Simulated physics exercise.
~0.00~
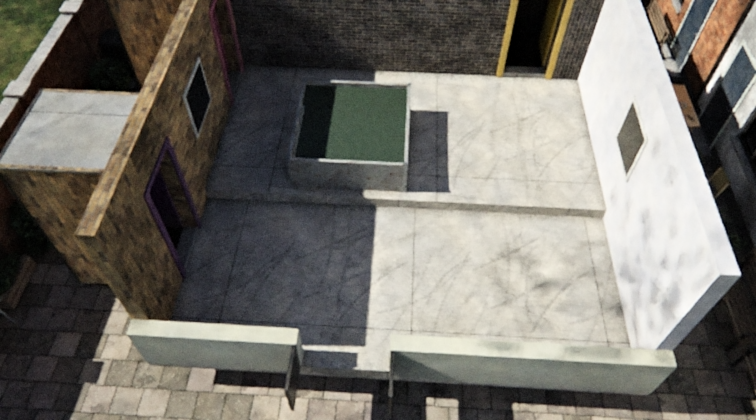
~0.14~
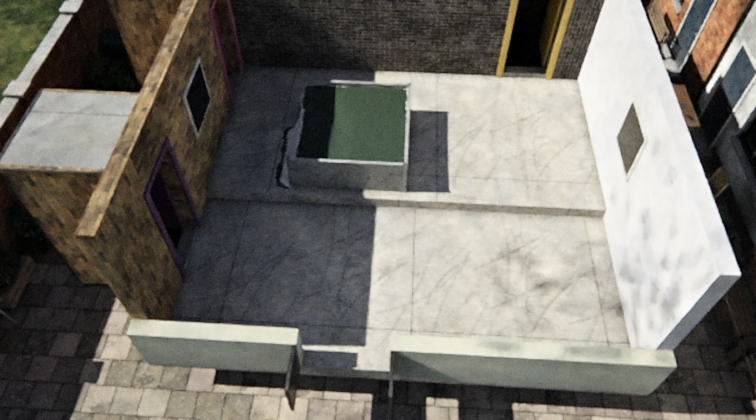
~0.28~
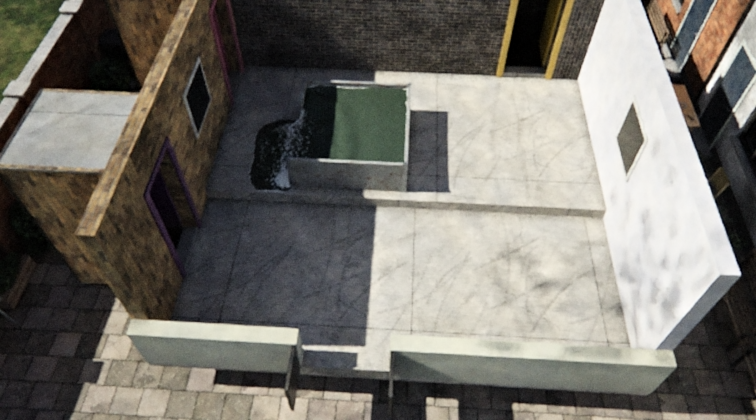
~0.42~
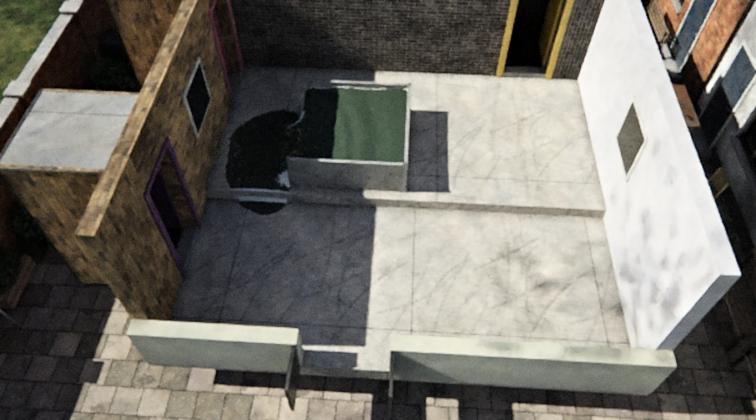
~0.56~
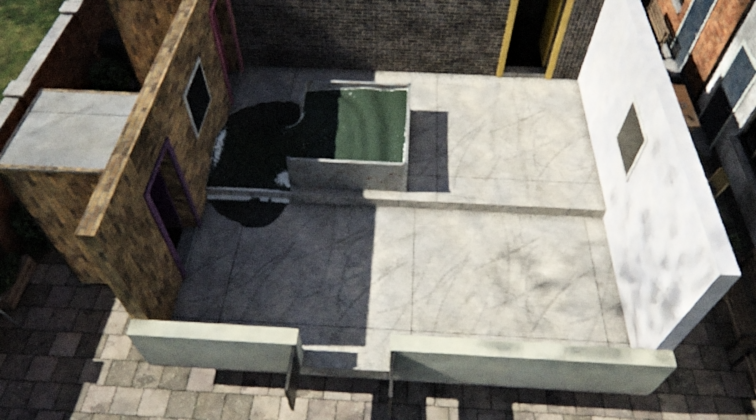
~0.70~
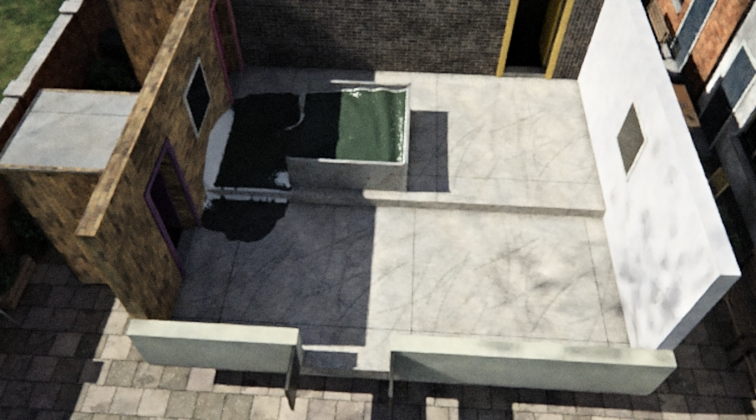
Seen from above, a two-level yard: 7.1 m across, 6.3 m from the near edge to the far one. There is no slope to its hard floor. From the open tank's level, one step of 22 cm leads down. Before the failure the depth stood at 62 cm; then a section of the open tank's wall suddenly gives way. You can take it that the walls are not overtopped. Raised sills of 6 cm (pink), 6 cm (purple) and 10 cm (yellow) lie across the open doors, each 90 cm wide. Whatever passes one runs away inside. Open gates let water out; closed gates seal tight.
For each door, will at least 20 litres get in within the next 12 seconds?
The pink door lets in more than the limit. The purple door lets in more than the limit. The yellow door lets in less than the limit.
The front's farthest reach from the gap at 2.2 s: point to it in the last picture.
Somewhere around (164, 342).
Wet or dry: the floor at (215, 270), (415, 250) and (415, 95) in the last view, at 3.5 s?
Going through the three points: Awash, then not yet touched, then awash.
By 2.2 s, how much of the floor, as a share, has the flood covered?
Near 25 per cent is wet.
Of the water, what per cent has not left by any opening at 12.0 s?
Roughly 86 per cent is still there.
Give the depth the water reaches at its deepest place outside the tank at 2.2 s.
Peak depth: Approx. 38 cm.
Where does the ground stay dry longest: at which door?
The yellow door.
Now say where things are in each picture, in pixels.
The open tank at (352, 123) is whole and still, 62 cm deep, in the first picture.
Water pours out at (299, 146) and has run 0.7 m, to (284, 185); deepest outside 30 cm, 62 cm at the open tank's back, in the second picture.
The front is at (269, 127), 1.0 m from the gap at (299, 149); 1.2 m2 of floor is under water; 62 cm left at the back of the open tank, in the third picture.
Water pours out at (299, 149) and has run 1.4 m, to (235, 137); deepest outside 34 cm, 62 cm at the open tank's back, in the fourth picture.
The front is at (207, 186), 1.8 m from the gap at (299, 149); 3.4 m2 of floor is under water; 60 cm left at the back of the open tank, in the fifth picture.
The front is at (202, 220), 2.1 m from the gap at (299, 149); 3.9 m2 of floor is under water; 52 cm left at the back of the open tank, in the sixth picture.
After 1.4 s water covers 15 % of the floor and is deepest (44 cm) near (216, 159); pink door 11 cm at the sill, 1 L in, purple door 12 cm at the sill, 0 L in, yellow door not reached.
After 2.2 s water covers 25 % of the floor and is deepest (38 cm) near (176, 343); pink door 10 cm at the sill, 7 L in, purple door 15 cm at the sill, 20 L in, yellow door not reached.
After 3.5 s water covers 40 % of the floor and is deepest (26 cm) near (199, 344); pink door 14 cm at the sill, 33 L in, purple door 11 cm at the sill, 54 L in, yellow door not reached.
After 7.0 s water covers 85 % of the floor and is deepest (15 cm) near (601, 224); pink door 9 cm at the sill, 92 L in, purple door 7 cm at the sill, 76 L in, yellow door 4 cm at the sill, 0 L in.
After 12.0 s water covers 95 % of the floor and is deepest (10 cm) near (461, 360); pink door 5 cm at the sill, 105 L in, purple door 4 cm at the sill, 77 L in, yellow door 6 cm at the sill, 0 L in.
